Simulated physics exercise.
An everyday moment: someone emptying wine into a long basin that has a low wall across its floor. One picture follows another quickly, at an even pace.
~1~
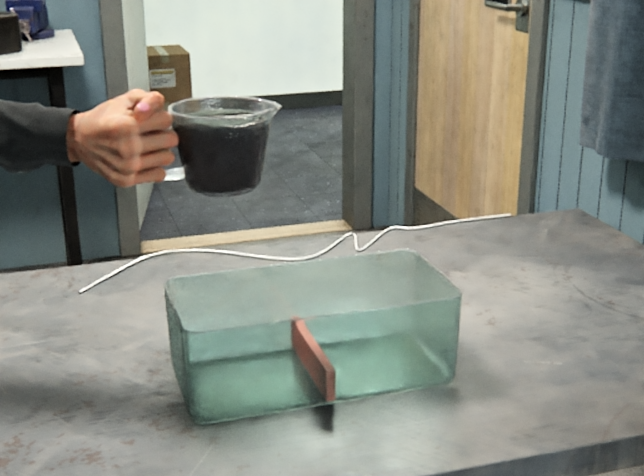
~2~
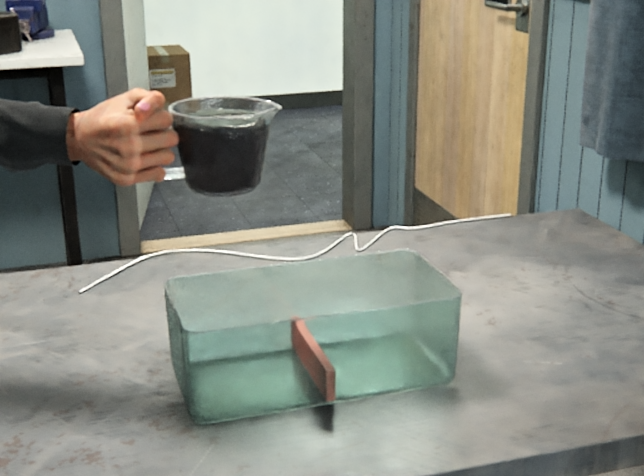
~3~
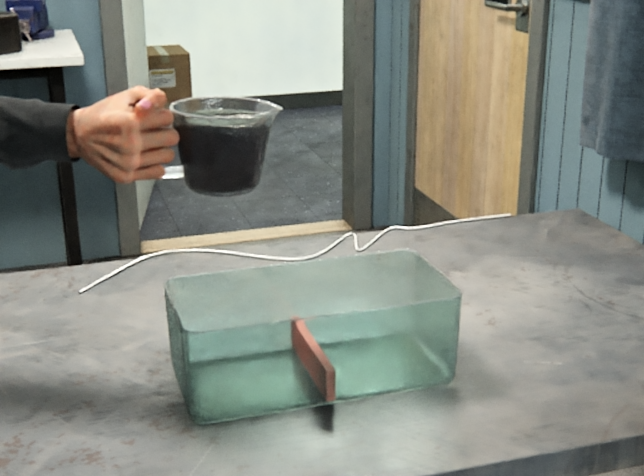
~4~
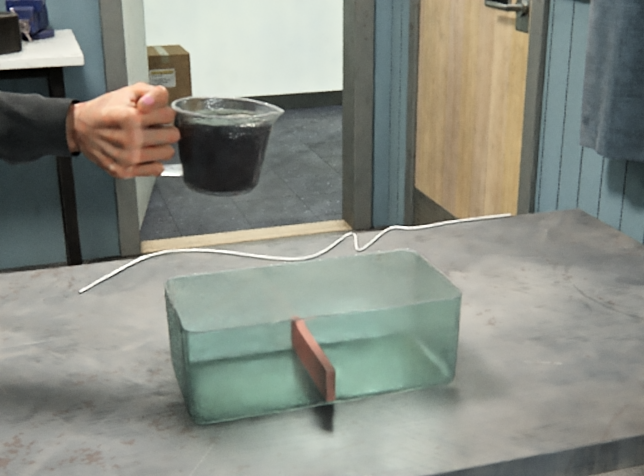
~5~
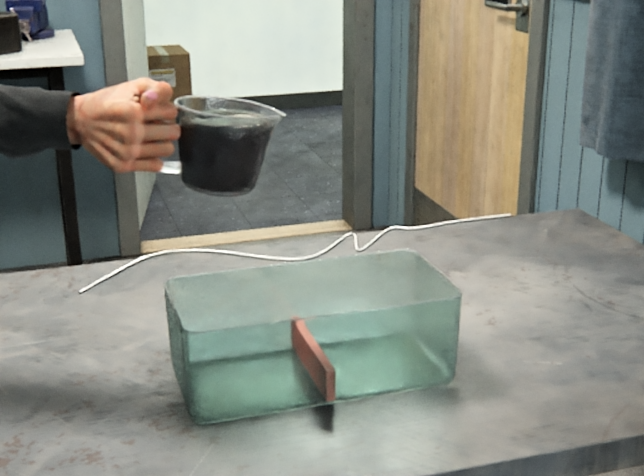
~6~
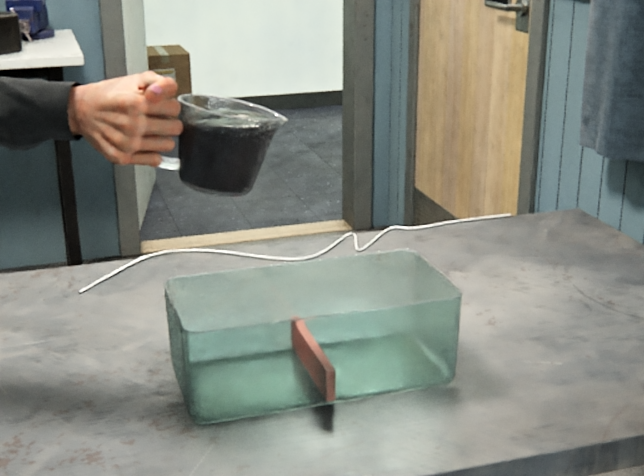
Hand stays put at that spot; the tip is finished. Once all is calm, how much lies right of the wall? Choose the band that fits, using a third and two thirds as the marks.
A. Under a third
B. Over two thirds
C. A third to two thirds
(B) Over two thirds.
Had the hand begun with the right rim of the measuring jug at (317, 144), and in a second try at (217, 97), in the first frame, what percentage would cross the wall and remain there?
90 % and 5 %.
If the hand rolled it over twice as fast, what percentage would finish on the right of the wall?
It comes to some 55 in a hundred.
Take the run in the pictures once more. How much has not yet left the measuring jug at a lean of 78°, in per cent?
Remaining fraction: Approx. 55 %.
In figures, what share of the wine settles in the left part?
Near 20 in a hundred.
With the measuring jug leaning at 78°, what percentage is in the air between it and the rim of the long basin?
Around 35 in a hundred, more or less.
A moment on, the measuring jug is tipped on its side and 55 per cent is still to pour, 0 is left of the wall and 11 right of it.
Next, the measuring jug is tipped right over and 3 per cent is still to pour, 8 is left of the wall and 77 right of it.
Then the measuring jug is tipped right over and 0 per cent is still to pour, 18 is left of the wall and 80 right of it.
Later the measuring jug is tipped right over and 0 per cent is still to pour, 18 is left of the wall and 80 right of it.
Finally, 18 per cent lies left of the wall, 80 right of it and 2 outside.
